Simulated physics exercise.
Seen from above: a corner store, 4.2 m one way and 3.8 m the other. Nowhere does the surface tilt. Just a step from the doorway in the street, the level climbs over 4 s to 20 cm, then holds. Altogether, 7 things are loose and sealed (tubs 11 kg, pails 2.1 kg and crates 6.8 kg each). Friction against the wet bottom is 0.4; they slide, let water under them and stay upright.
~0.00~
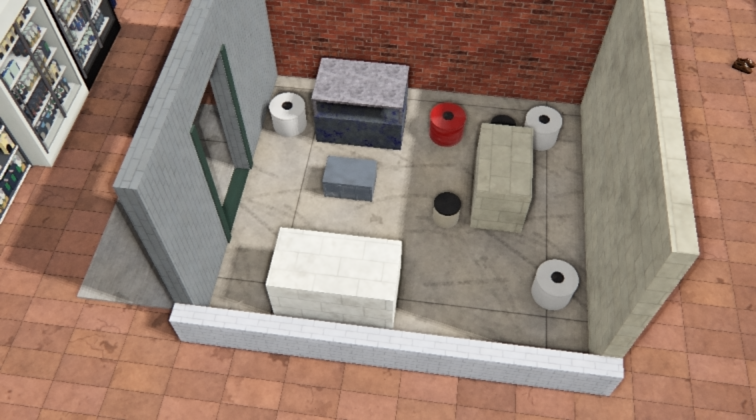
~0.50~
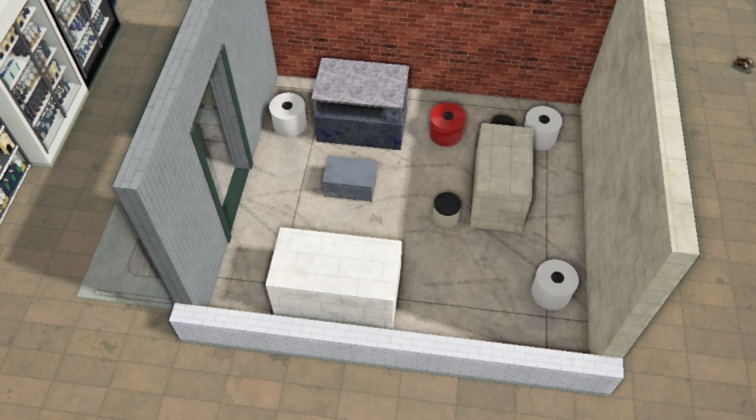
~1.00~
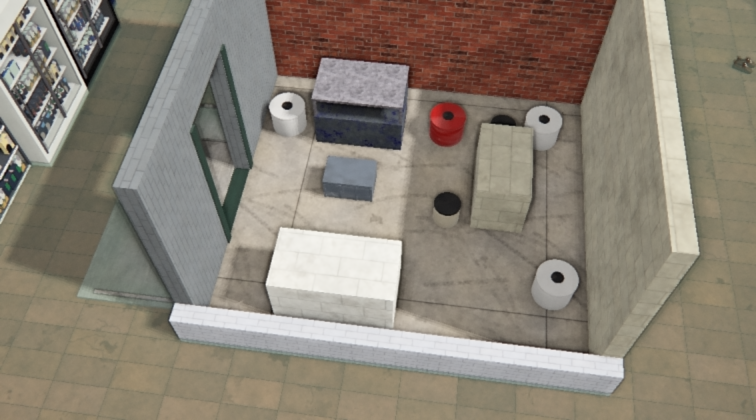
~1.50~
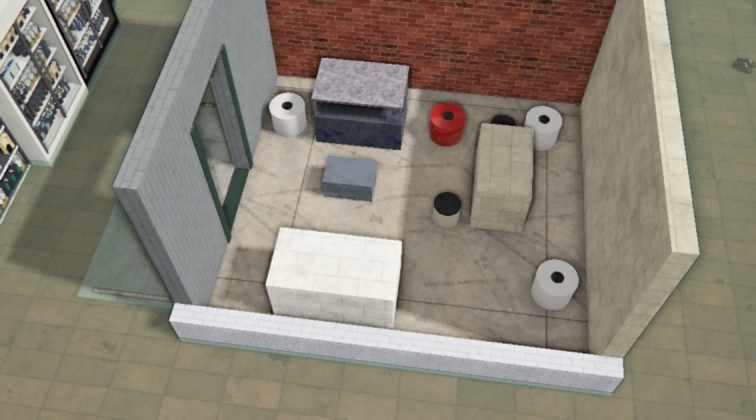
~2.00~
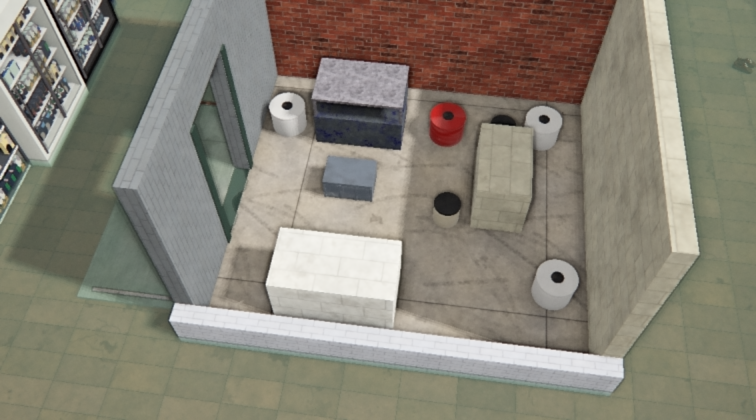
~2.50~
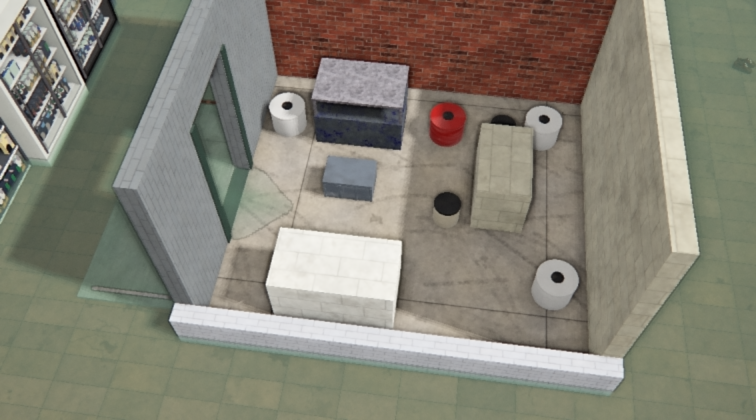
In a small brick-backed shop seen from above, greenish water spread over the tiled street outside and began creeping in through the doorway on the left, while the tubs and blocks inside stayed put.
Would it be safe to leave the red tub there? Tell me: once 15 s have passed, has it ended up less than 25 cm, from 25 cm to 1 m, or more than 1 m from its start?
It has gone from 25 cm to 1 m.
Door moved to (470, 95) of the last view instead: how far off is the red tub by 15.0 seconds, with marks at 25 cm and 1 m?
In that case the red tub ends far away.
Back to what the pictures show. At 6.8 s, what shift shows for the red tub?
Displacement near 0 cm.
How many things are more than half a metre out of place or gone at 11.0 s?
Count: 6.
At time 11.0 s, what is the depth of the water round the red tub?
Depth: About 7 cm.
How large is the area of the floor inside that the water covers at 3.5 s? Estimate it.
Somewhere around 2.5 m2, roughly.
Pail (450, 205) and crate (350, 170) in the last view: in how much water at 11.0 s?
Close to 11 and 12 centimetres.
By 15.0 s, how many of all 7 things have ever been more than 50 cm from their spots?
It adds up to 7.
After 3.5 s the red tub is near (448, 116), 0.0 m from its start, aground; 0 afloat.
After 6.8 s the red tub is near (448, 116), 0.0 m from its start, aground; 2 afloat.
After 11.0 s the red tub is near (425, 90), 0.5 m from its start, afloat; 6 afloat.
After 15.0 s the red tub is near (420, 81), 0.7 m from its start, afloat; 7 afloat.
